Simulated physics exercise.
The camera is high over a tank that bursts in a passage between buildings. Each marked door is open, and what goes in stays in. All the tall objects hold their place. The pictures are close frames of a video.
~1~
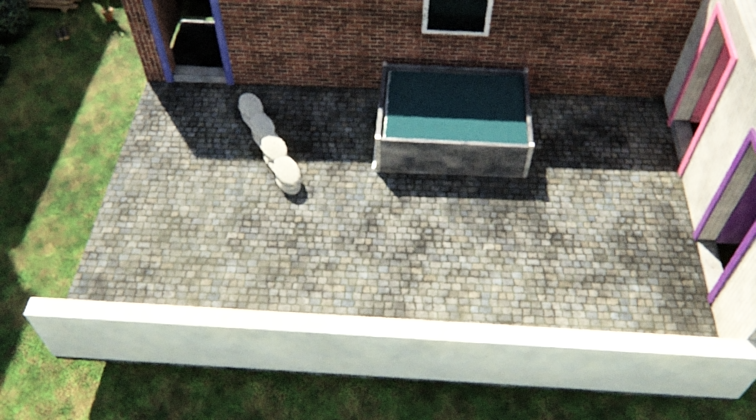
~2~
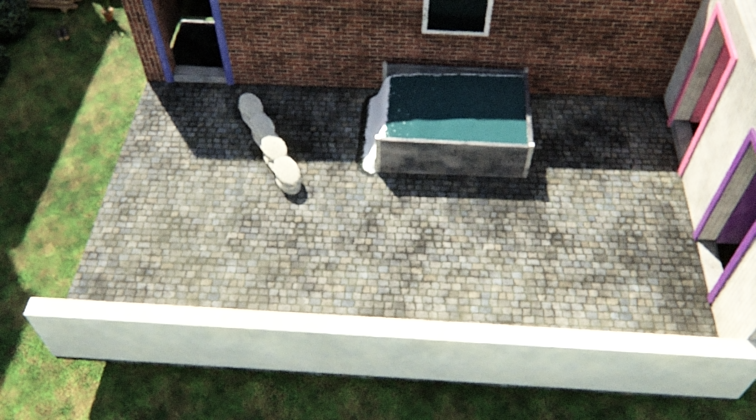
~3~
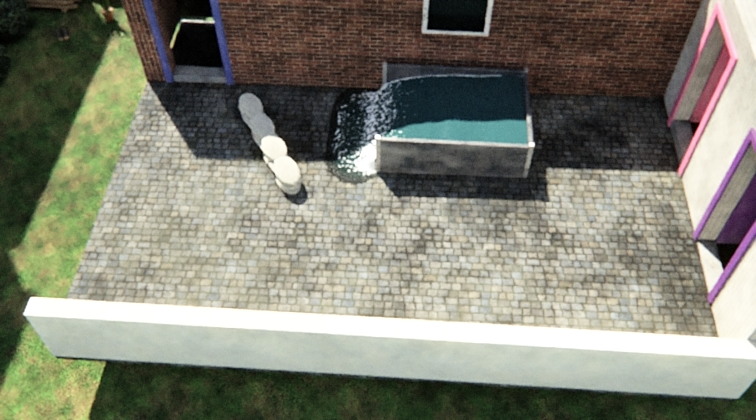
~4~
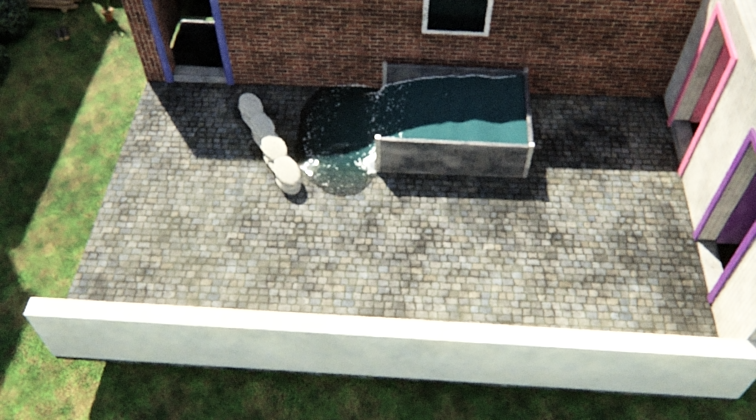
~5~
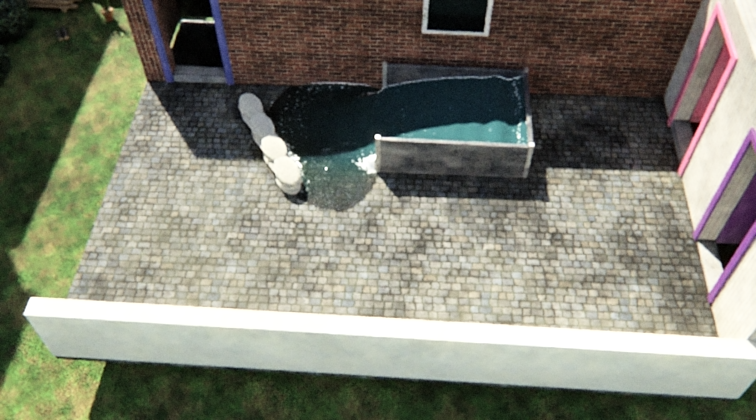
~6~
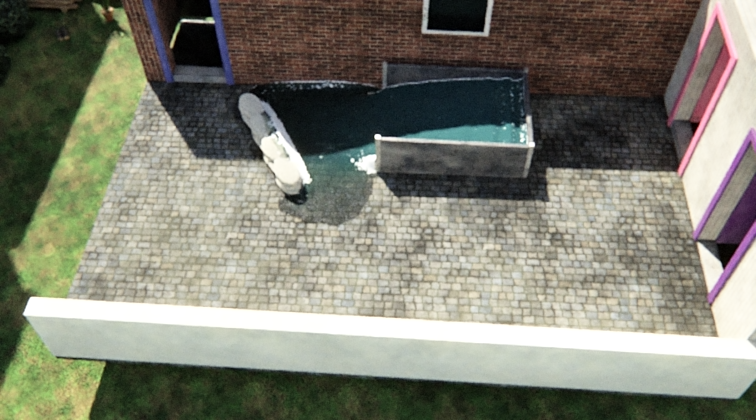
In a paved yard, water pours from a tank's left side and reaches pale rounded objects.
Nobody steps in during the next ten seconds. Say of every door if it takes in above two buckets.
One by one: The purple door holds within the limit; the blue door holds within the limit; the pink door holds within the limit.
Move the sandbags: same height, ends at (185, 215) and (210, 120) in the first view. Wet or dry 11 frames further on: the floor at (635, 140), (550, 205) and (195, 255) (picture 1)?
One after the other: Dry, free of water, flooded.
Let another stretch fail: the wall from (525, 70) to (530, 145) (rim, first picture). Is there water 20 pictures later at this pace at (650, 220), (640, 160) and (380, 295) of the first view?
One after the other: Wet, under water, dry.
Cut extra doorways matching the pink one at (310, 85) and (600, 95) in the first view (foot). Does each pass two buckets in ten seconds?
One after the other: Goes over, lets less in.
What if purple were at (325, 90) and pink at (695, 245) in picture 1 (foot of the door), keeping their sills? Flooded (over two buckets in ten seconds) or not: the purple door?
In short: The purple one goes over.
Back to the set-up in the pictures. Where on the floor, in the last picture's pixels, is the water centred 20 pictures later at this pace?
Around (330, 151).
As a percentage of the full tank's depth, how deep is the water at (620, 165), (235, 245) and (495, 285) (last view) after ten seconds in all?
About 2, 2 and 4 per cent.
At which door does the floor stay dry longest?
Last comes the purple-painted one.
A moment on, water covers 15 % of the floor; the purple door not reached, the blue door wet at the sill, nothing in, the pink door not reached.
Next, water covers 30 % of the floor; the purple door not reached, the blue door wet at the sill, nothing in, the pink door not reached.
Then, water covers 40 % of the floor; the purple door not reached, the blue door under two buckets in, the pink door not reached.
Later, water covers 50 % of the floor; the purple door not reached, the blue door under two buckets in, the pink door wet at the sill, nothing in.
In the end, water covers 70 % of the floor; the purple door wet at the sill, nothing in, the blue door under two buckets in, the pink door wet at the sill, nothing in.
